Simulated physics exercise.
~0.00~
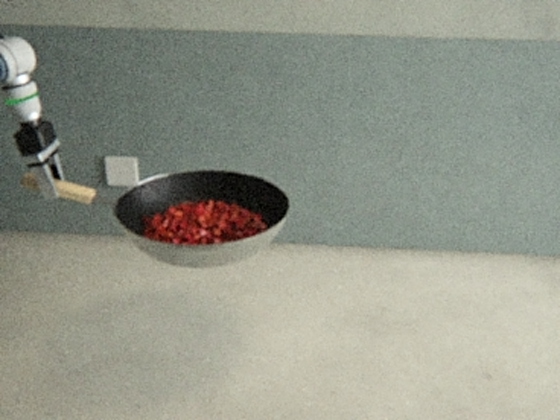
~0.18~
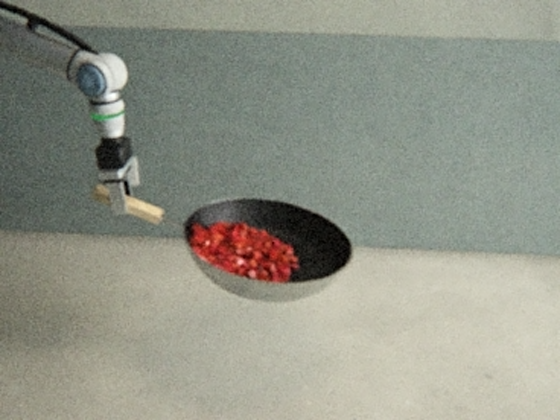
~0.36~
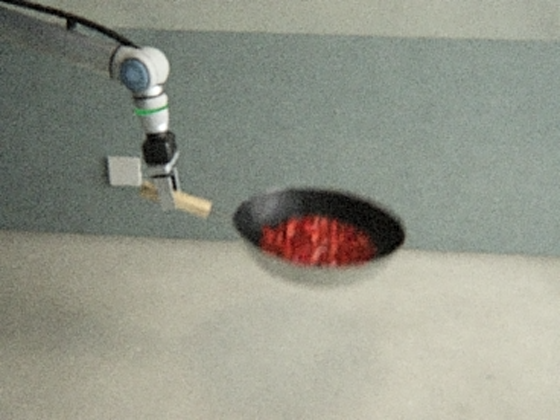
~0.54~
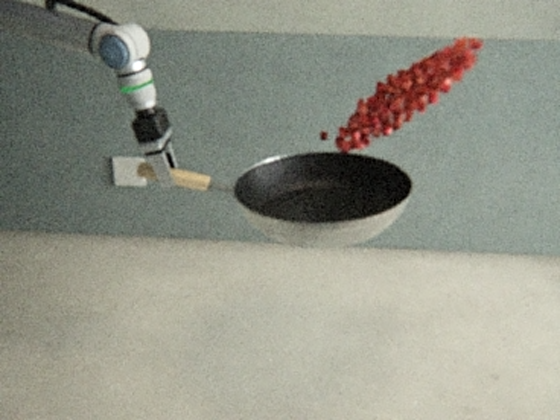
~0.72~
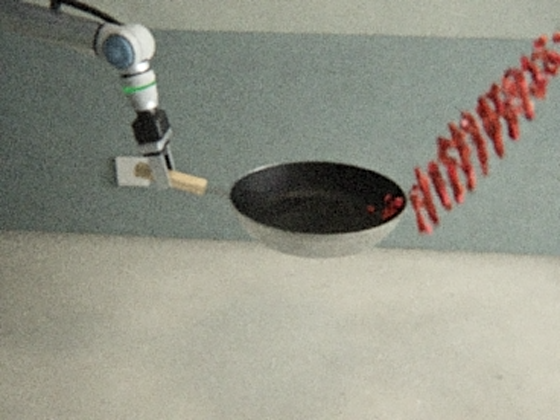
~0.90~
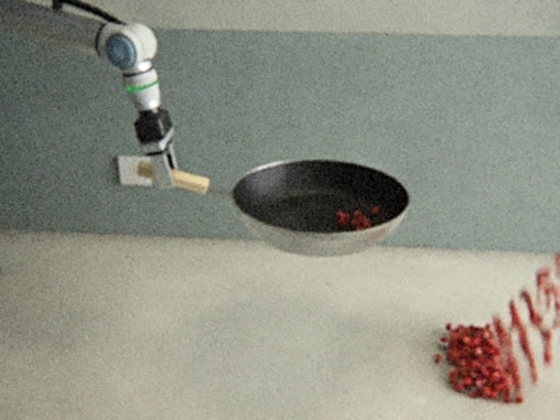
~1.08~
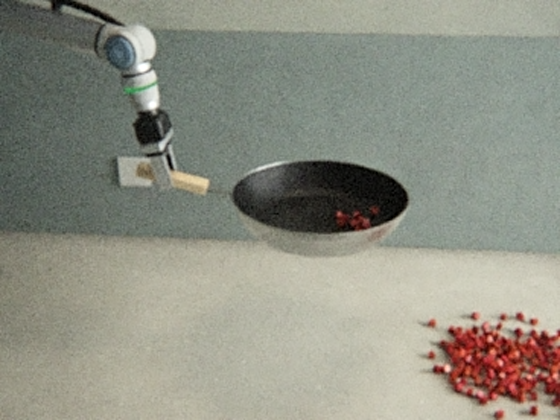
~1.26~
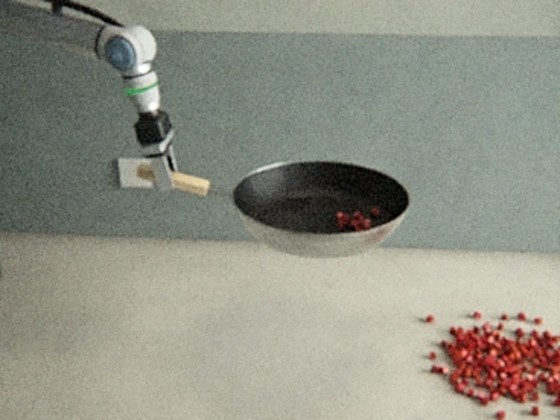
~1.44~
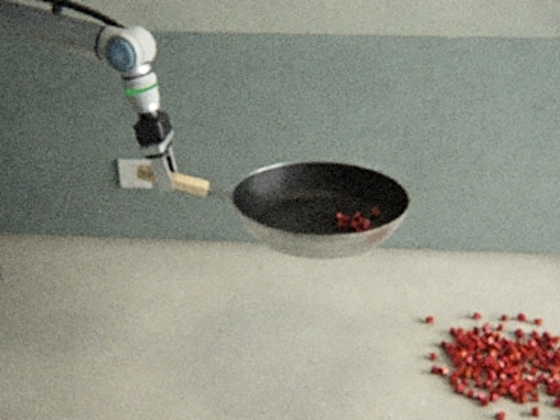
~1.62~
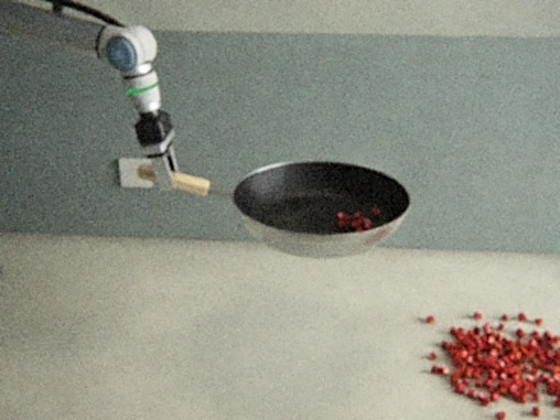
Robot arm swinging a frying pan right and tossing red vegetable dice, most spilling onto the surface beyond, a few staying inside.
